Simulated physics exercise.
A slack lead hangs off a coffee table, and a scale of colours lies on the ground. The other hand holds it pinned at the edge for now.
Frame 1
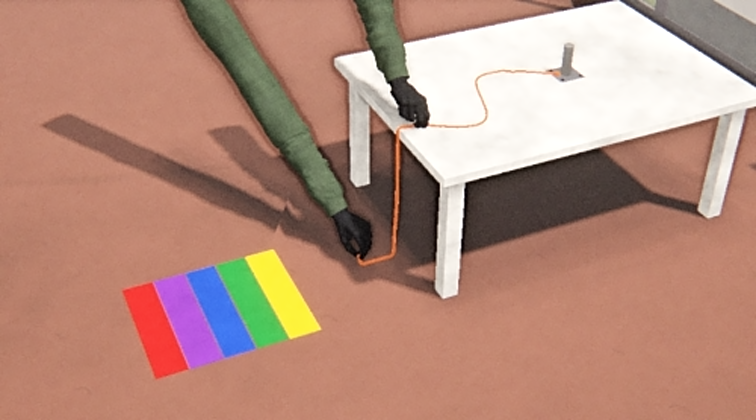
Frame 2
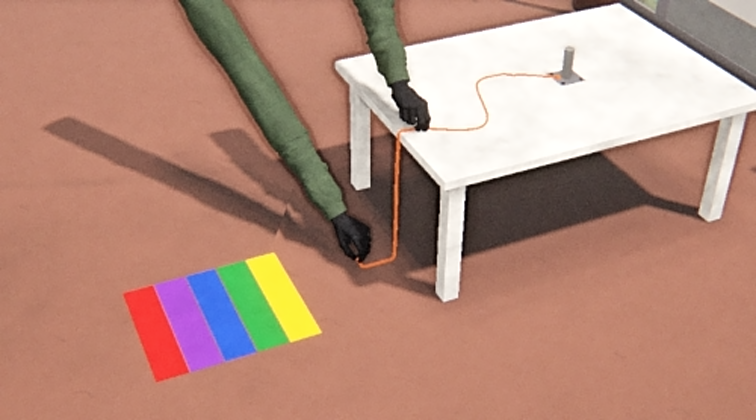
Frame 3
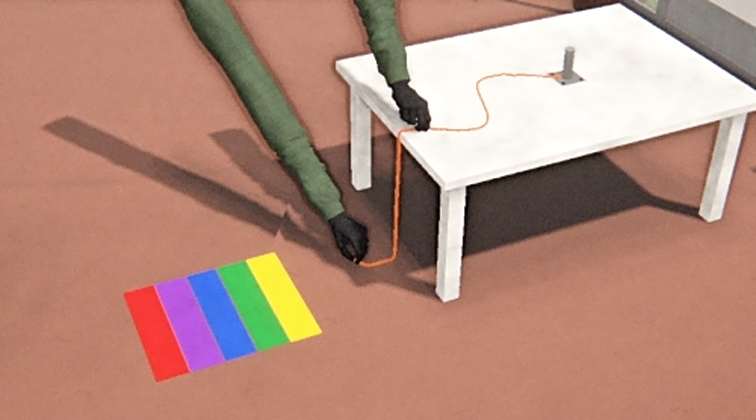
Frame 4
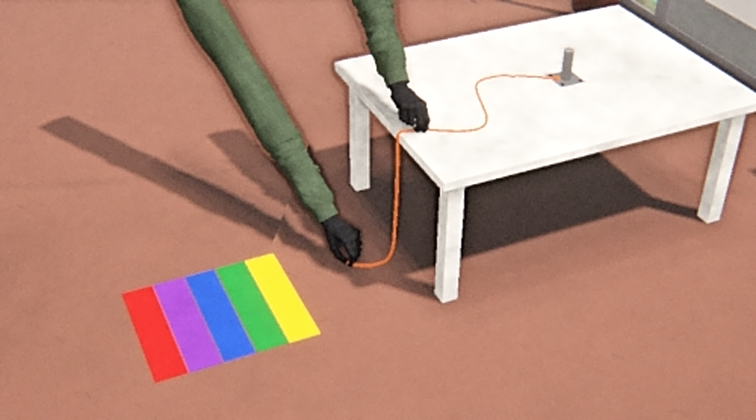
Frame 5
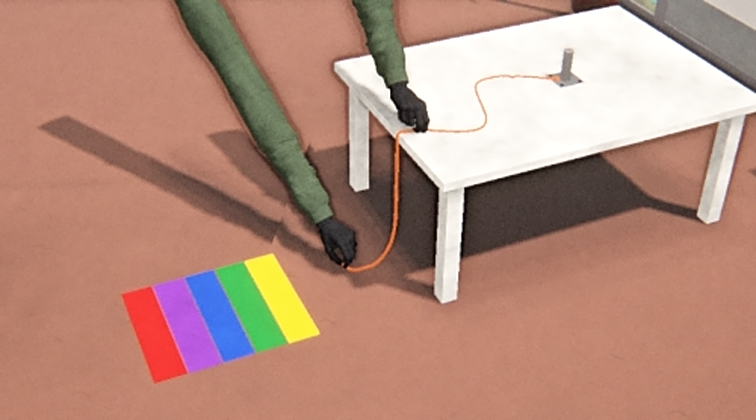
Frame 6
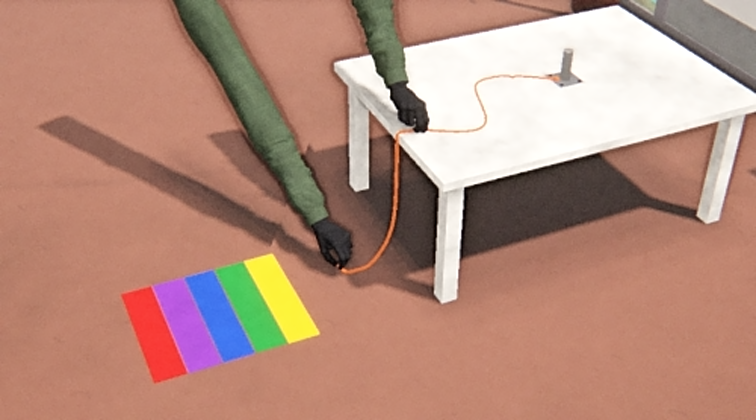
We see one gloved hand pin an orange lead at the edge of a white table while the other, holding its lower end near the ground, moves slightly left, toward a strip of coloured bands, drawing the hanging lead into a curve.
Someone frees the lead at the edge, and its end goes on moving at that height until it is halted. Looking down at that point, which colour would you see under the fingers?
You would see purple.
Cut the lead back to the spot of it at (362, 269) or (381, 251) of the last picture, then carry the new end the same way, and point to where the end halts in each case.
In turn, (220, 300) for the first and (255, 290) for the second.
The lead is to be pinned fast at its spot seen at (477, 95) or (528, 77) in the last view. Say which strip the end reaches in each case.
The end reaches blue and then purple.
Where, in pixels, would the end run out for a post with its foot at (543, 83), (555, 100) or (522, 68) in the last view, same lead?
(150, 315), (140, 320) and (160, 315), roughly.
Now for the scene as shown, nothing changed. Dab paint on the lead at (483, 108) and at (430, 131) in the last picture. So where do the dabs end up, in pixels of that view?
They end up at (444, 117) and (364, 155).
A little later, end near (228, 296); over blue.
Next, end near (198, 304); over purple.
When it is tight, end near (180, 309); over purple. It gets as far as the purple strip.
